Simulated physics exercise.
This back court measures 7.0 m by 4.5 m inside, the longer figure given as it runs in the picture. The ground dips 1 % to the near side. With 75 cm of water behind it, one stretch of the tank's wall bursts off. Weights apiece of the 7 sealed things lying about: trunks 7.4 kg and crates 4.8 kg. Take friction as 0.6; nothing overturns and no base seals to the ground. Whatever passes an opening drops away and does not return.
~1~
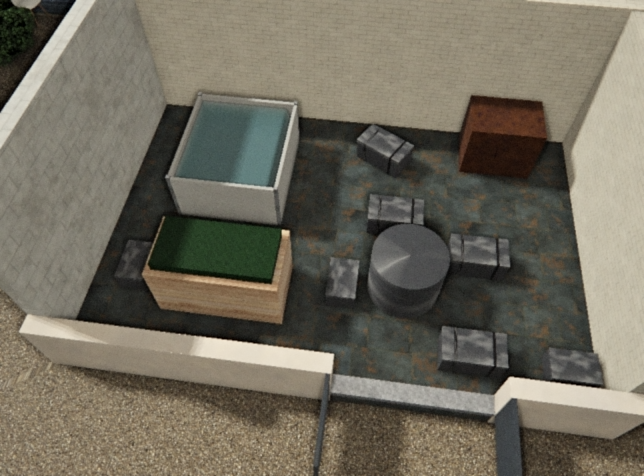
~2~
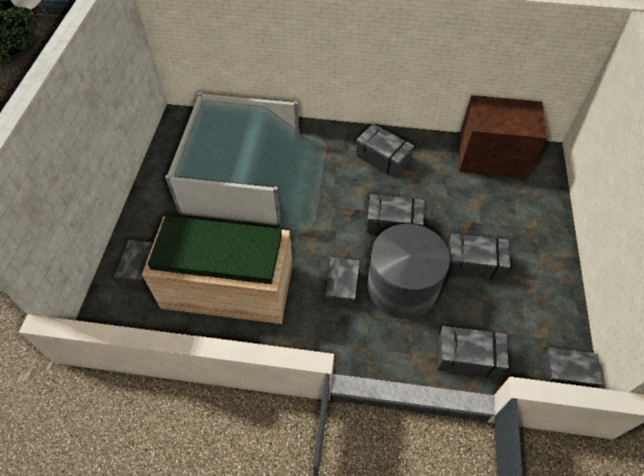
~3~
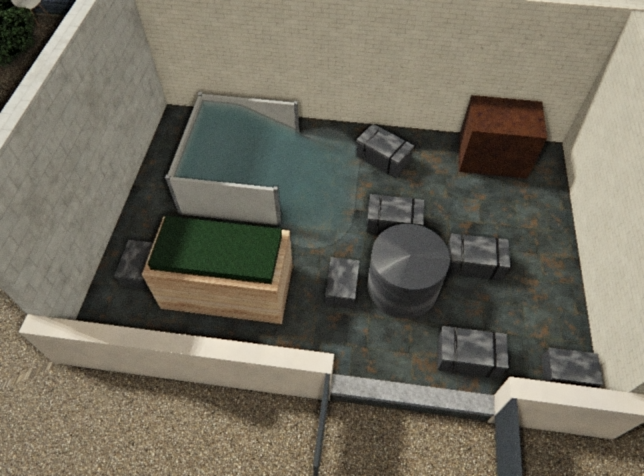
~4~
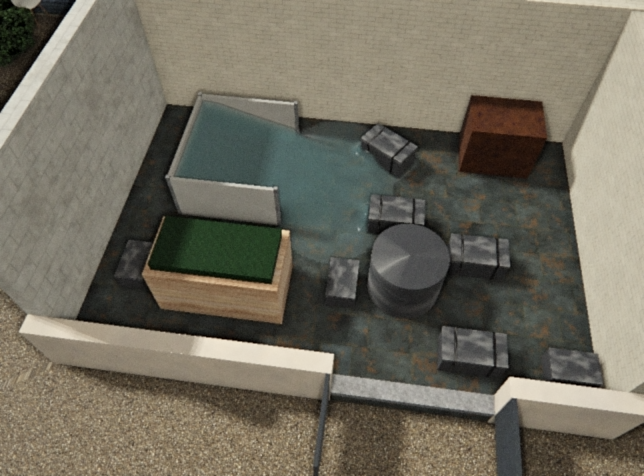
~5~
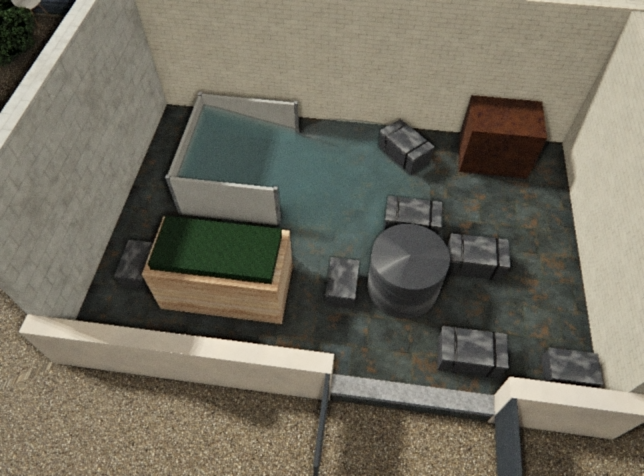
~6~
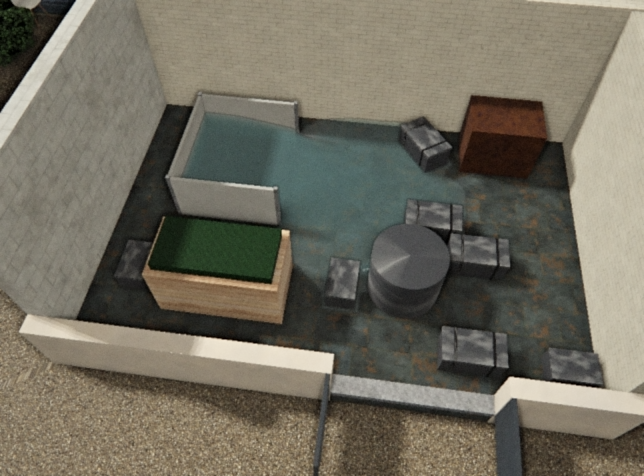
Water spreading from an open-sided tank across a walled courtyard floor, pushing two grey trunks to the right past a round drum.
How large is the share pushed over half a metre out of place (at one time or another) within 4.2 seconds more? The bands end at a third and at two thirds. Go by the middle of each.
That comes to at least two thirds.
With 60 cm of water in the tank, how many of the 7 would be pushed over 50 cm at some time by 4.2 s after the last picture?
In that case 6 of them.
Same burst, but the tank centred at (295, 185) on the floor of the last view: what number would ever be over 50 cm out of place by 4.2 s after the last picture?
In that case 6 of them.
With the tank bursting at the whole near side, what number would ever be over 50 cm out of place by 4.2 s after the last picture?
Then 4.
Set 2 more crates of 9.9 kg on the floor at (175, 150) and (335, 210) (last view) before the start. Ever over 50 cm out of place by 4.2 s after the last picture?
In that order: Less, past it.
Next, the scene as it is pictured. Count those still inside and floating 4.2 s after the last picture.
I count 5.
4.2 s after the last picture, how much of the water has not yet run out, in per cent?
About 92 per cent.
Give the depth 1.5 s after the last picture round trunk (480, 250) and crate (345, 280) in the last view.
About 8 and 2 cm.
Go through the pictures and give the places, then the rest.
The first frame shows a trunk at (385, 142) rests on the ground; a trunk at (396, 209) rests on the ground; 2.6 m2 under water; 0 of 7 have shifted.
The second frame shows a trunk at (385, 142), on the bottom; a trunk at (396, 209), on the bottom; water covers 3.7 m2; 0 of 7 have shifted.
The third frame shows a trunk at (385, 142), on the bottom; a trunk at (396, 209), on the bottom; water covers 5.1 m2; 0 of 7 have shifted.
The fourth frame shows a trunk at (389, 142), on the bottom, 6 cm from its start; a trunk at (397, 209) rests on the ground; 6.5 m2 under water; 1 of 7 have shifted.
The fifth frame shows a trunk at (407, 139), on the bottom, 35 cm from its start; a trunk at (414, 211), on the bottom, 26 cm from its start; 8.2 m2 under water; 2 of 7 have shifted.
The sixth frame shows a trunk at (426, 136) rests on the ground, 67 cm from its start; a trunk at (435, 215) rests on the ground, 56 cm from its start; water covers 9.6 m2; 2 of 7 have shifted.
Then, 0.4 s after the last picture 2 of 7 are over 50 cm from their spots; 2 afloat.
Then, 1.5 s after the last picture 4 of 7 are over 50 cm from their spots; 2 afloat.
Then, 2.8 s after the last picture 5 of 7 are over 50 cm from their spots; 4 afloat.
Then, 4.2 s after the last picture 6 of 7 are over 50 cm from their spots, and 6 have been at some point; 5 afloat.
